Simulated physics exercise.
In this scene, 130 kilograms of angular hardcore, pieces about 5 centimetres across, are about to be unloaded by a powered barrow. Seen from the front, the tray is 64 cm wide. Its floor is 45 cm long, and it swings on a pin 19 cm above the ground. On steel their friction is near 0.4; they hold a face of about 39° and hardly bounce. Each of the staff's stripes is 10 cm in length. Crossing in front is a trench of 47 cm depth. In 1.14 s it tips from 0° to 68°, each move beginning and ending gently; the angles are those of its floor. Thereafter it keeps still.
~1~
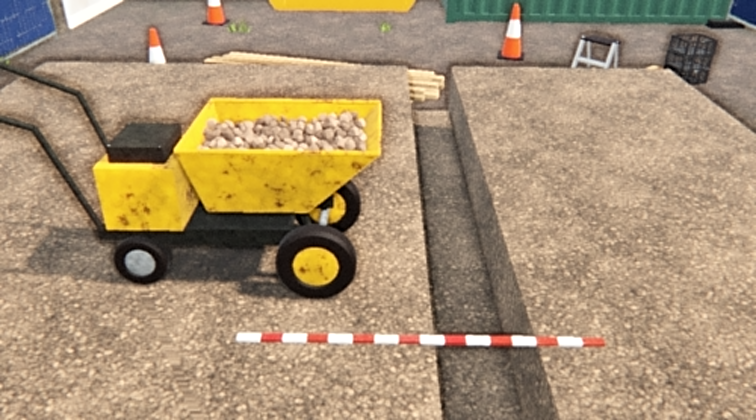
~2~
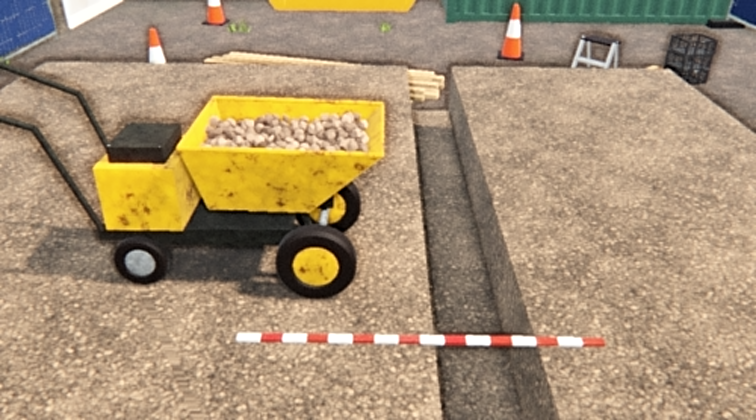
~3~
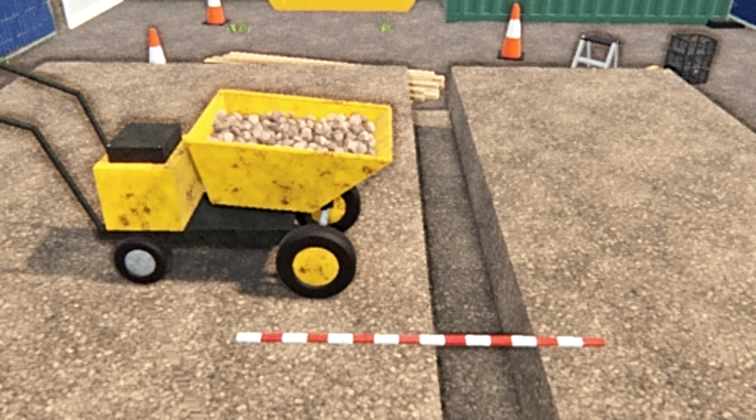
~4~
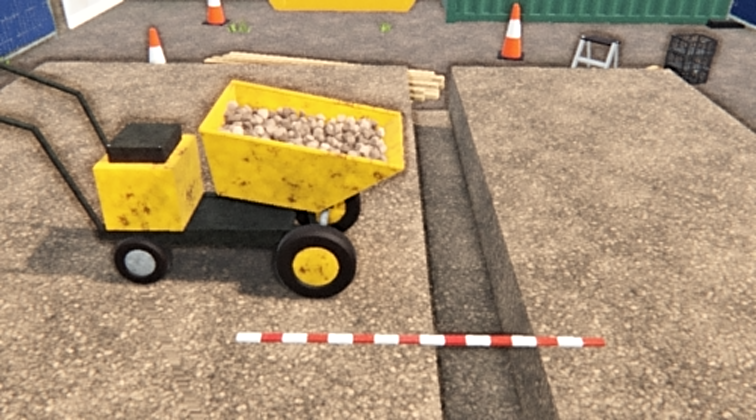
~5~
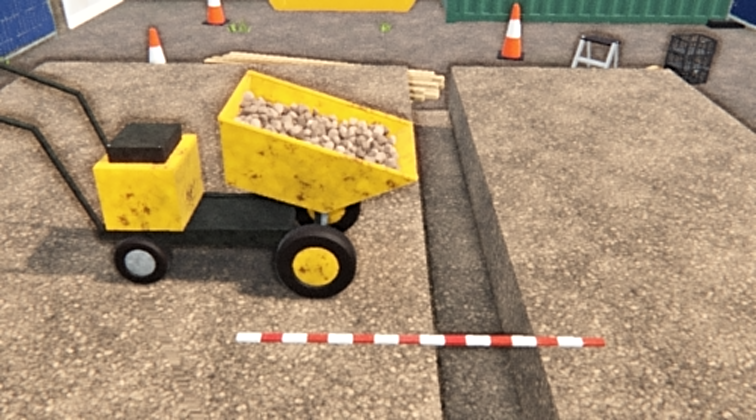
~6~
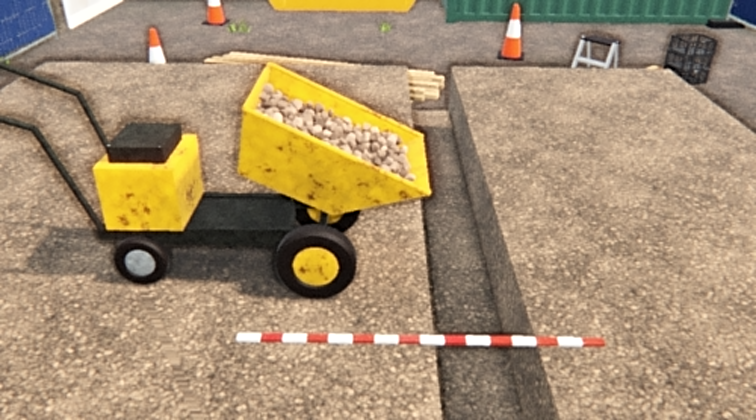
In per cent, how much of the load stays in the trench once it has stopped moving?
I would say about 100 per cent.
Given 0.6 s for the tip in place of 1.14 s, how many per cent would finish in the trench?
Near 90 per cent.
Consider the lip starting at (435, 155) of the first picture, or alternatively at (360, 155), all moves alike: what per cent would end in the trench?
That gives roughly 60 per cent and roughly 100 per cent.
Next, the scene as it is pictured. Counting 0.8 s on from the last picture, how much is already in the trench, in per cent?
Roughly 25% by that time.
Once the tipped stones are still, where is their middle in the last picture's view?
Around (474, 322).
Then, 0.4 s after the last picture the floor is at 58°, 100 % in the tray; the foremost stones are at (444, 212).
Then, 0.8 s after the last picture the floor is at 68°, 77 % in the tray, 23 % in the trench; the foremost stones are at (508, 336).
Then, 1.1 s after the last picture the floor is at 68°, 38 % in the tray, 62 % in the trench; the foremost stones are at (525, 300).
Then, 3.1 s after the last picture the floor is at 68°, 0 % in the tray, 100 % in the trench; the foremost stones are at (537, 313).
